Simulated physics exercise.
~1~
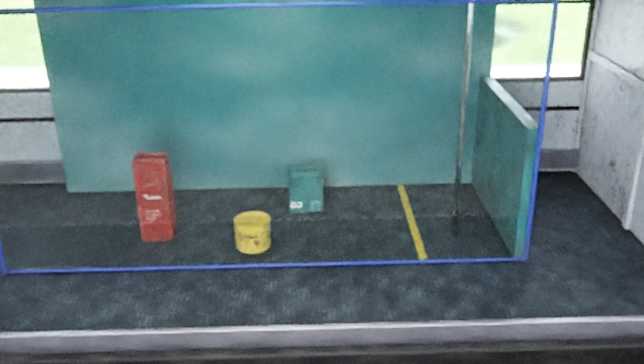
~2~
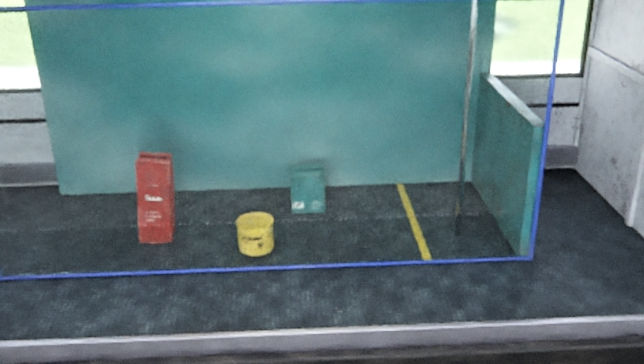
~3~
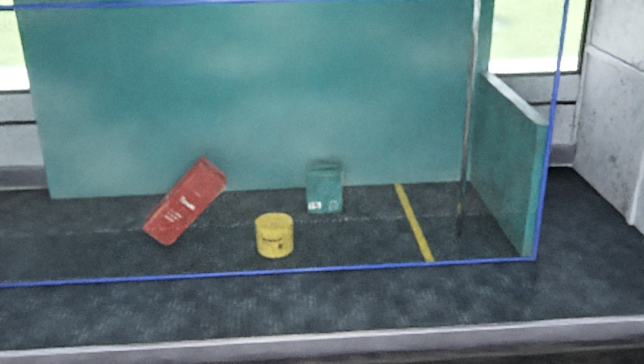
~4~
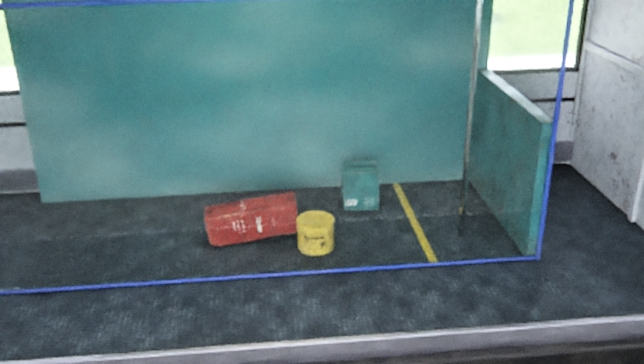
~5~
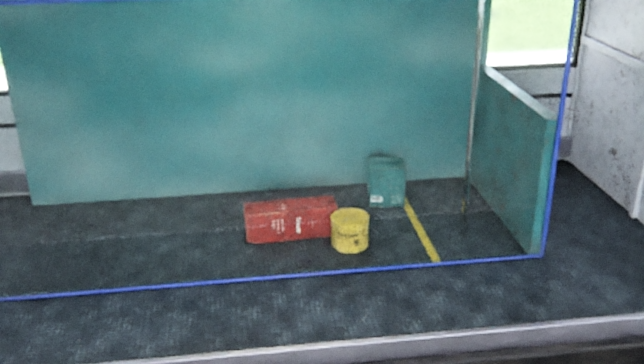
A red tall box stood beside a yellow bucket and a teal pack on a dark floor, then tipped over to the right and slid on its side as the other two slid right, upright, all stopping short of the yellow line.
